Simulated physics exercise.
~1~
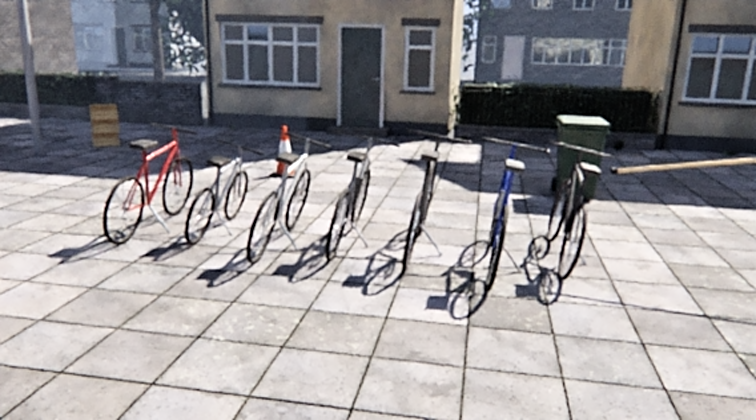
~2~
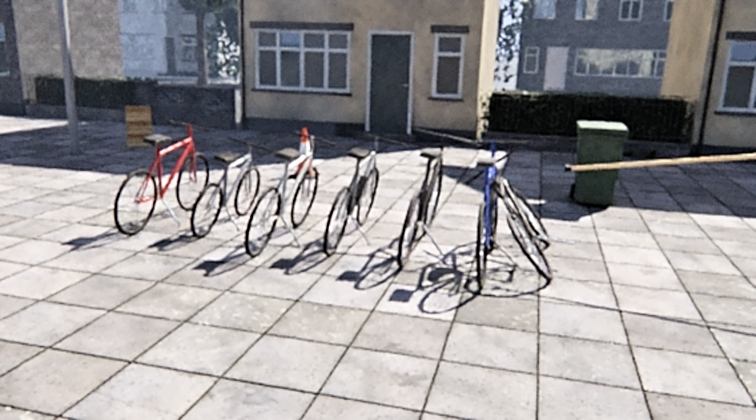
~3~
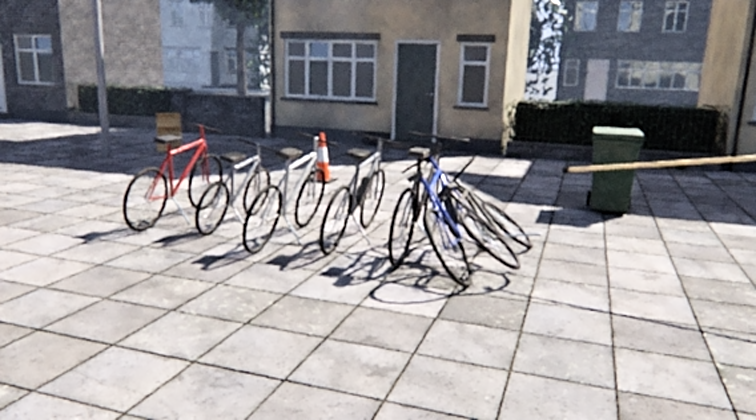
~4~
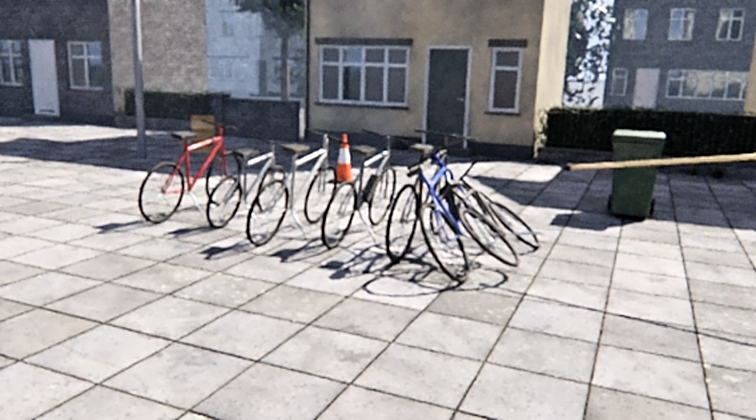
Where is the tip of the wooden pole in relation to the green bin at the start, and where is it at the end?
At the start the tip is just to the right of the green bin. By the end it lies further left, with the pole crossing the bin and its tip sticking out on the left side.
